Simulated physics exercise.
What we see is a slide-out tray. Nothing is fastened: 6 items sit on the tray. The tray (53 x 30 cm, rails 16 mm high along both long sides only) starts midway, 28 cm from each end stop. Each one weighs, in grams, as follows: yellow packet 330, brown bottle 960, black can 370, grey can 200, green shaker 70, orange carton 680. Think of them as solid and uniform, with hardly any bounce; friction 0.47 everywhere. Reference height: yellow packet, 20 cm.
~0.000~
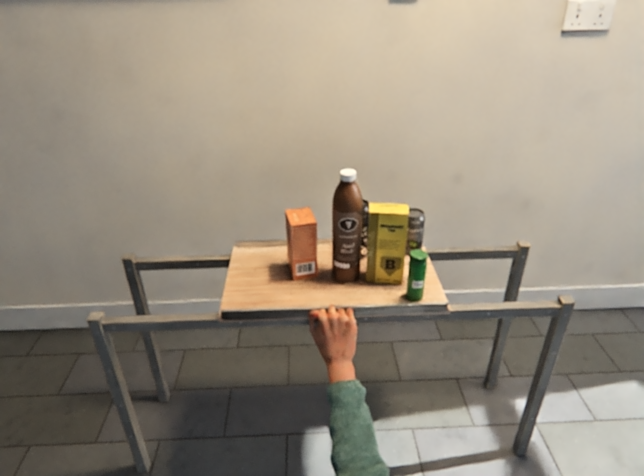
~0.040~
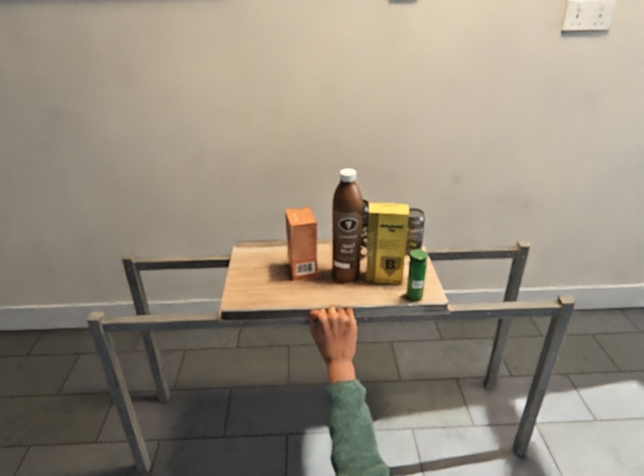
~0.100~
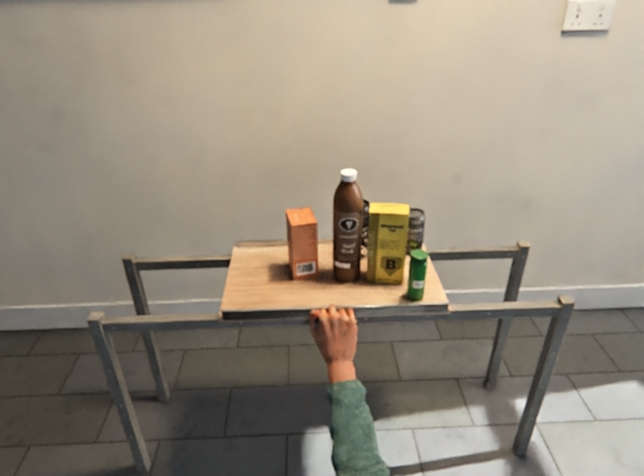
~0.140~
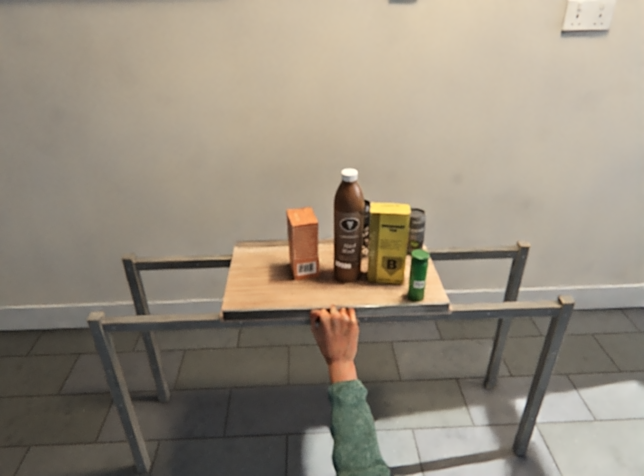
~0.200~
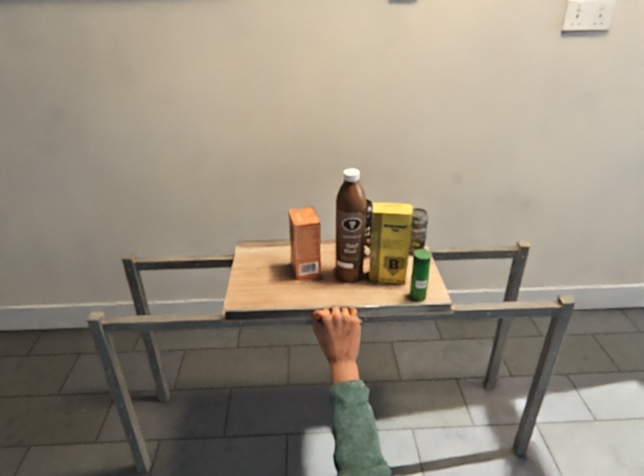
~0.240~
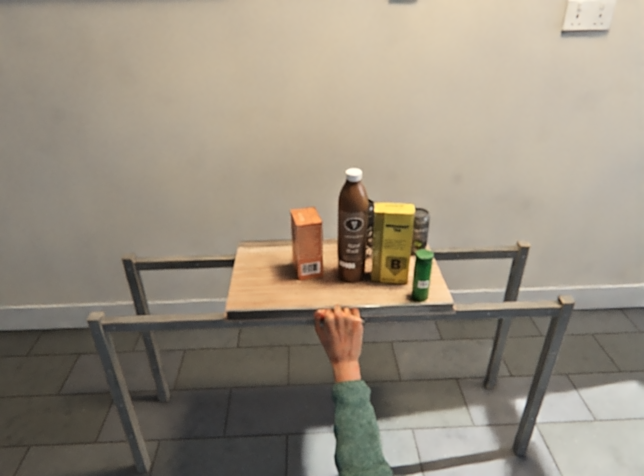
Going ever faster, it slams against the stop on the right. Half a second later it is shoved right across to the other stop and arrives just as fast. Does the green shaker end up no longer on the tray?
Yes. It gets ejected.
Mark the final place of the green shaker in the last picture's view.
It settles at around (575, 387).
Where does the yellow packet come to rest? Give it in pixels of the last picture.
Its centre ends close to (518, 416) in the last view.
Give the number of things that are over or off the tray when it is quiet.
Total: 3.
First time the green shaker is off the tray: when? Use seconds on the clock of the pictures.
Roughly at the 1.2 s mark.
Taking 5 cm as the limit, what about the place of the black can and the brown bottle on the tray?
Black can: Remains in place. Brown bottle: Is displaced.
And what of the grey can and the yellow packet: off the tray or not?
The grey can is kept in bounds, the yellow packet is not kept in bounds.
After 1.74 s, tray has slid 27 cm right; green shaker now off the tray; brown bottle leaning 31°; yellow packet leaning 22°.
After 2.64 s, tray has slid 6 cm right; yellow packet now off the tray; brown bottle on its side; grey can slid 3 cm.
At rest (4.9 s), off the tray, yellow packet and green shaker; tipped over on the tray, brown bottle; the other 3 in place, give or take 5 cm. In the last view, green shaker near (575, 387).
